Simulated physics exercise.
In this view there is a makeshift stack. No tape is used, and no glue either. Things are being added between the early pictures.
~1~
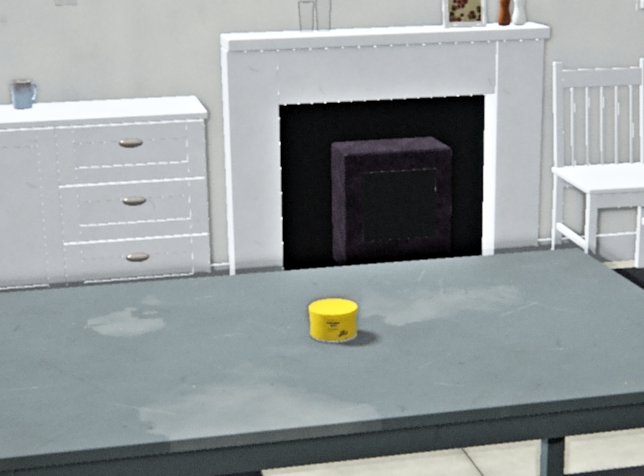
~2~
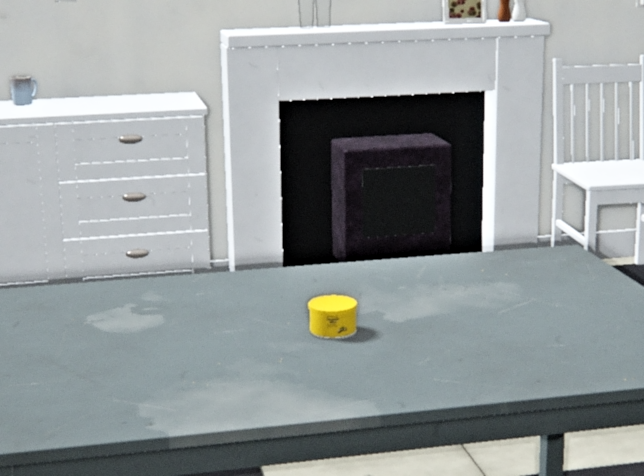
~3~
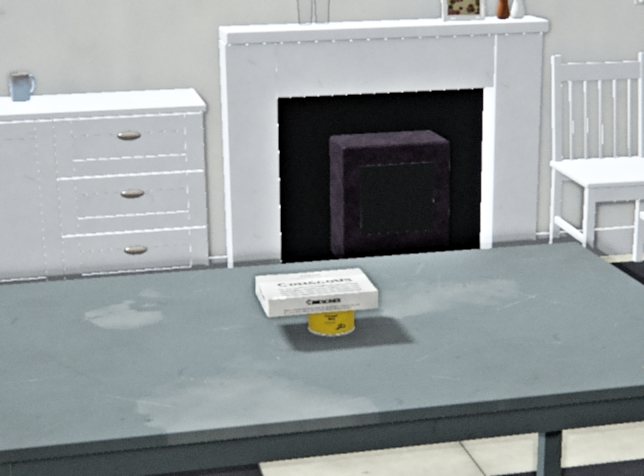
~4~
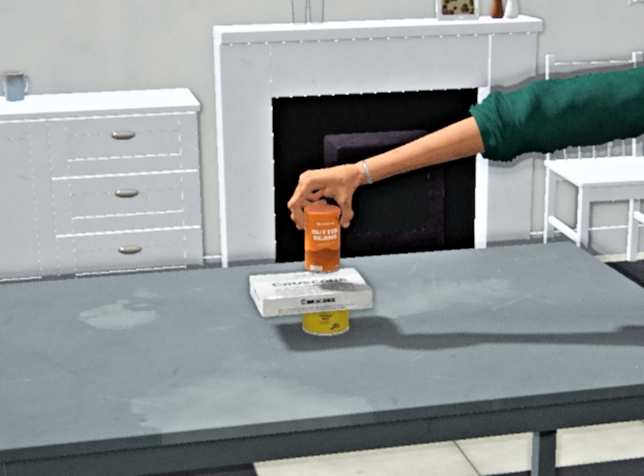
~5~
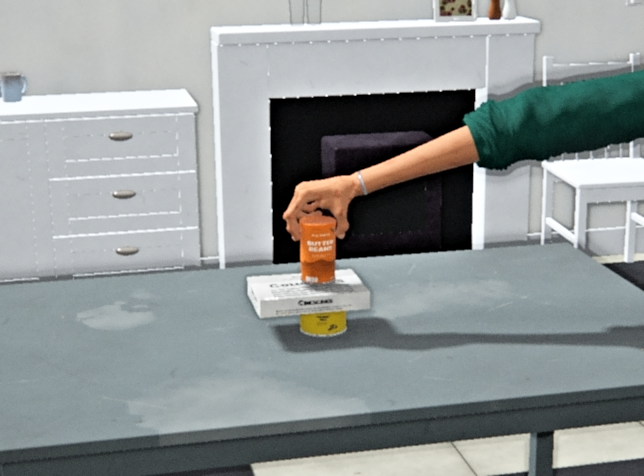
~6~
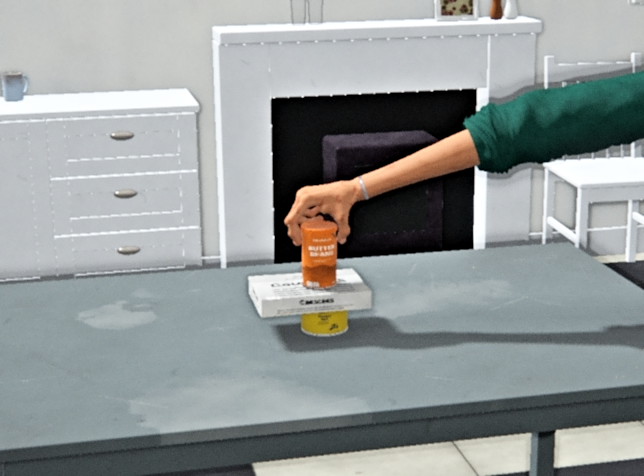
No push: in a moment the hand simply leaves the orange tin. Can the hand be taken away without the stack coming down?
Yes.
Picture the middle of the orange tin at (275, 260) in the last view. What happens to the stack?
What happens next is that it goes down.
Then, 0.50 s past the last view, nothing moves.
Then, 1.30 s past the last view, orange tin resting near (319, 256).
Finally, all 3 still in place. Final places as the last picture's camera would see them, orange tin near (319, 256). The stack holds.
